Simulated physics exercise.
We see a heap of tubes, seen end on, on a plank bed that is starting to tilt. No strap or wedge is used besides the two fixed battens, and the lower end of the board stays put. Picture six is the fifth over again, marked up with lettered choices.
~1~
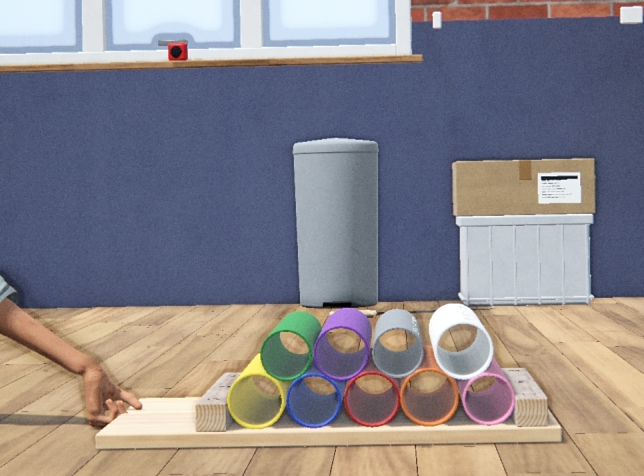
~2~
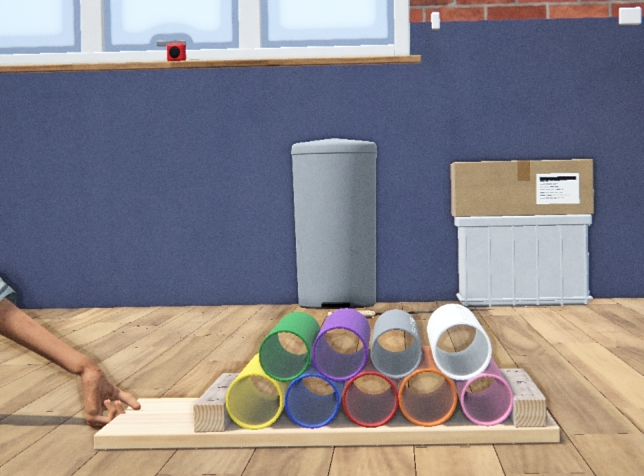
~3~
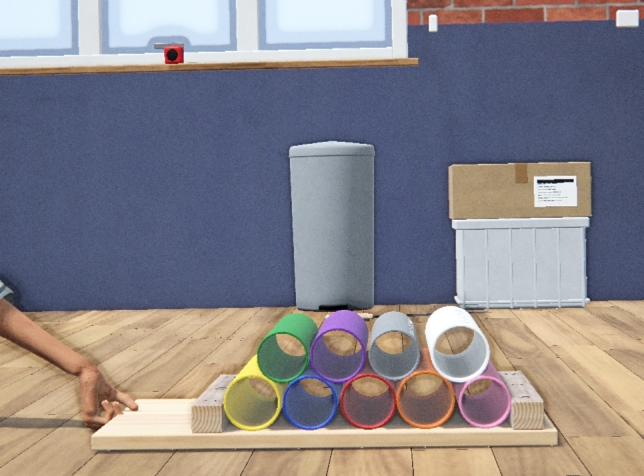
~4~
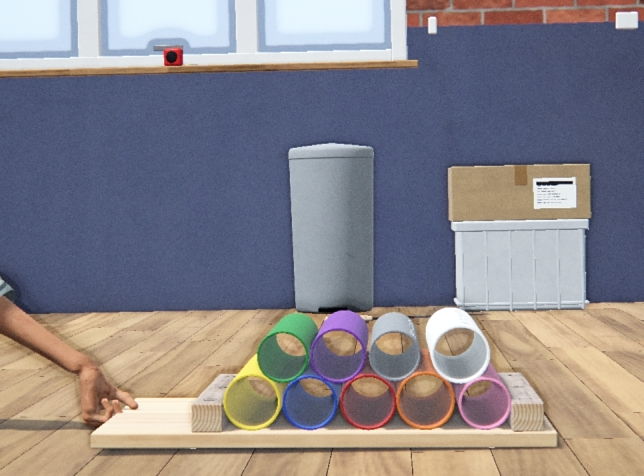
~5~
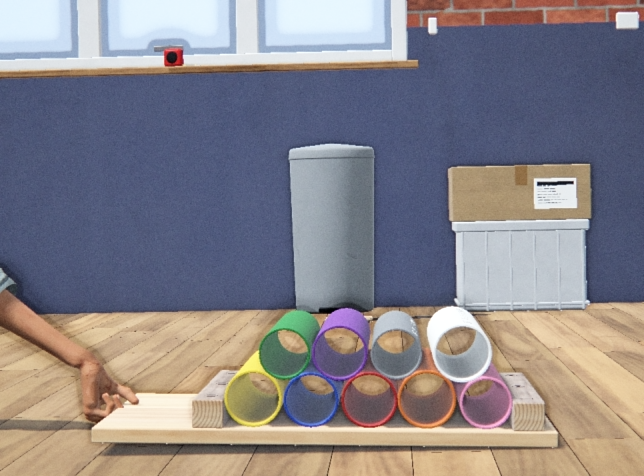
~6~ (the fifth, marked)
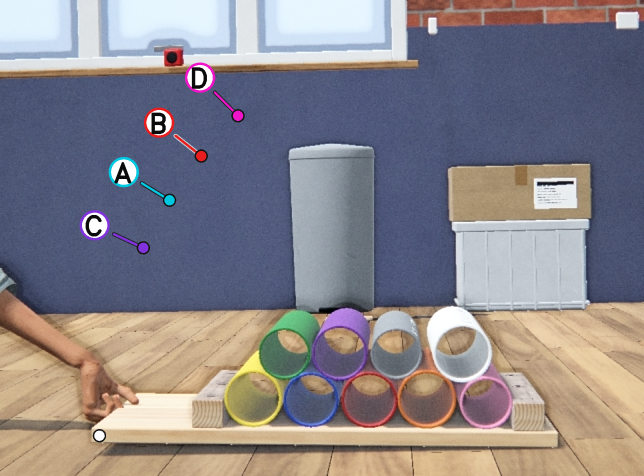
A hand holding the left end of a wooden board stacked with two rows of colourful tubes, barely anything moving.
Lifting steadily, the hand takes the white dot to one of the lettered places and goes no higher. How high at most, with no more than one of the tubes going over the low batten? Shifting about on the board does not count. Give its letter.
Raise it to C.
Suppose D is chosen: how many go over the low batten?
The count is four.
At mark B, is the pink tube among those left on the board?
Yes.
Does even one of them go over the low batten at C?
Yes, at C.
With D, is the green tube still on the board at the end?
No, with D.
On the marked copy, A at (170, 200); B at (201, 156); C at (143, 248); D at (238, 116); the white dot at (99, 436).
Following C. Soon after the start, board at 16°.
Later, board at 26°.
In the end, board at 26°, one over the low batten (white).
As for the rest, A four over the low batten (green, purple, white, grey); B four over the low batten (green, purple, white, grey); D four over the low batten (green, purple, white, grey).
